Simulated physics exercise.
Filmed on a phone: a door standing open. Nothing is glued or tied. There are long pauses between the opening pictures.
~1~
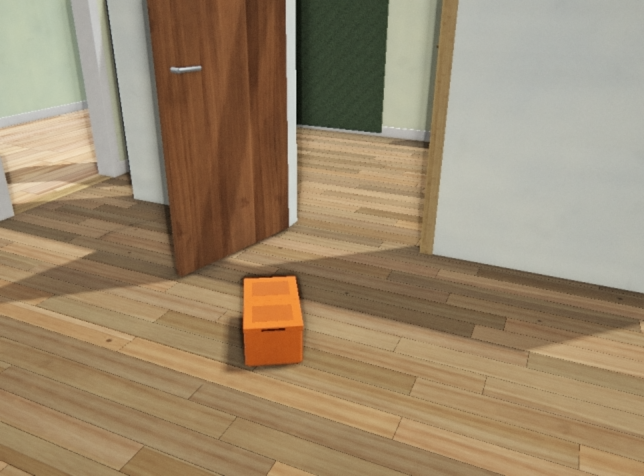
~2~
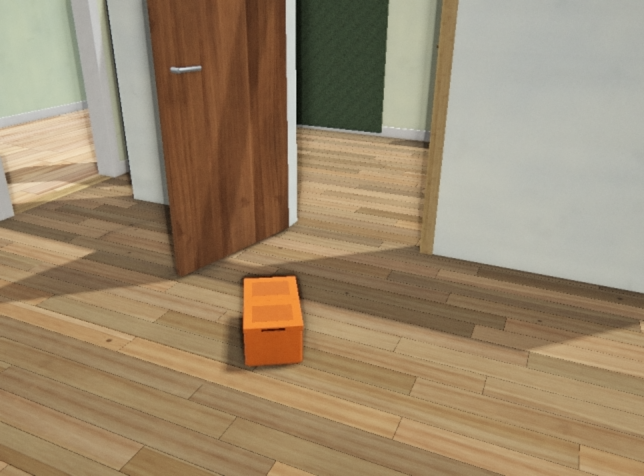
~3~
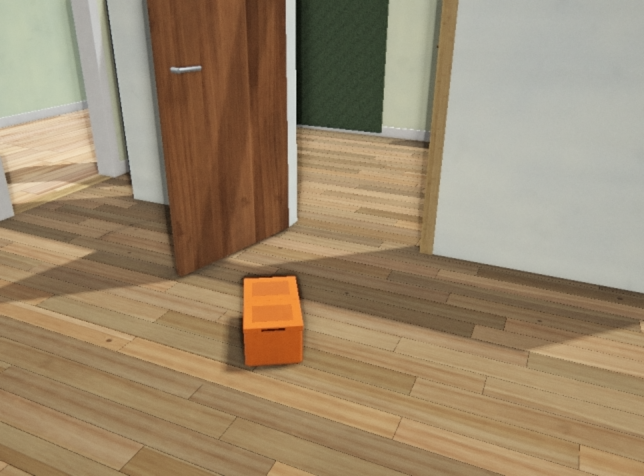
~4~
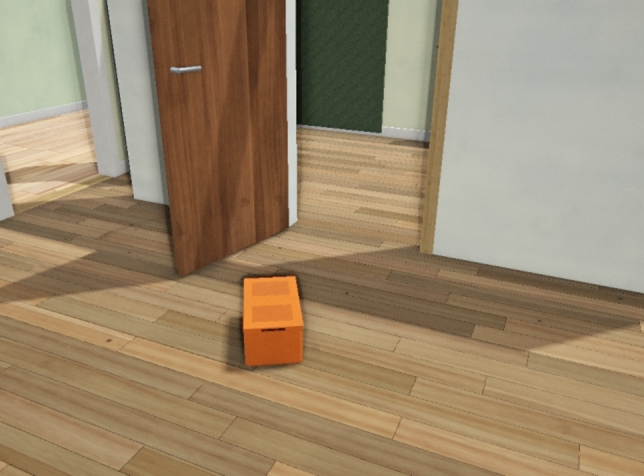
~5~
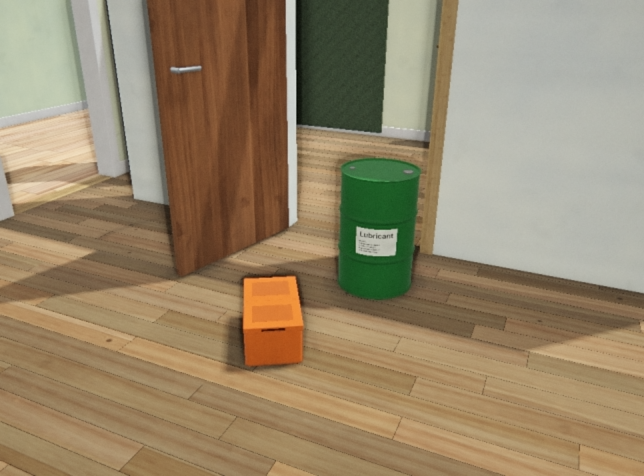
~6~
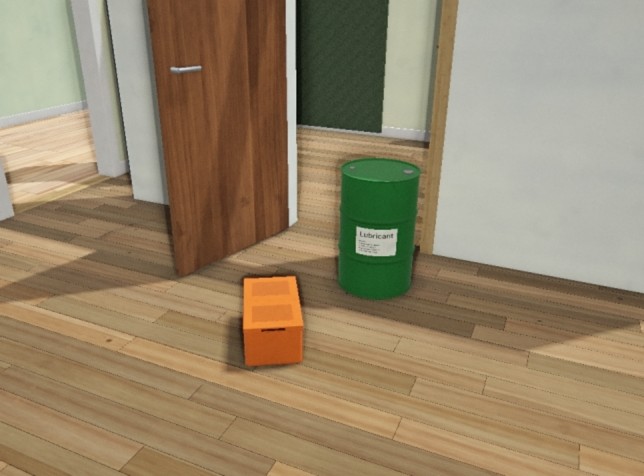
At the start, a wooden door stands wide open, with a small orange tote on the wood floor in front of it and nothing moving. Then a green drum with a white label appears in the doorway, behind and to the right of the tote, while the door and tote stay still.
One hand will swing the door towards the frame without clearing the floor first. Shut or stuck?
Outcome: The door is blocked.
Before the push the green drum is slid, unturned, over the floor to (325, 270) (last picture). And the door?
Then it jams.
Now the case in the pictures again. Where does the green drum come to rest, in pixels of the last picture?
Around (384, 226).
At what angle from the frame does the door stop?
About 40°.
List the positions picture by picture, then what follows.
In the first picture, door wide open and still; orange tote (272, 320).
In the second picture, door wide open and still; orange tote (272, 320).
In the third picture, door wide open and still; orange tote (272, 320).
In the fourth picture, door wide open and still; orange tote (272, 320).
In the fifth picture, door wide open and still; orange tote (272, 320).
In the sixth picture, door wide open and still; green drum (377, 227); orange tote (272, 320).
Then, 0.50 s past the last view, door at 87°.
Then, 0.80 s past the last view, door at 63°.
Then, 1.00 s past the last view, door at 45°.
Finally, door at 42°; both still in place. Final places as the last picture's camera would see them, green drum near (384, 226).
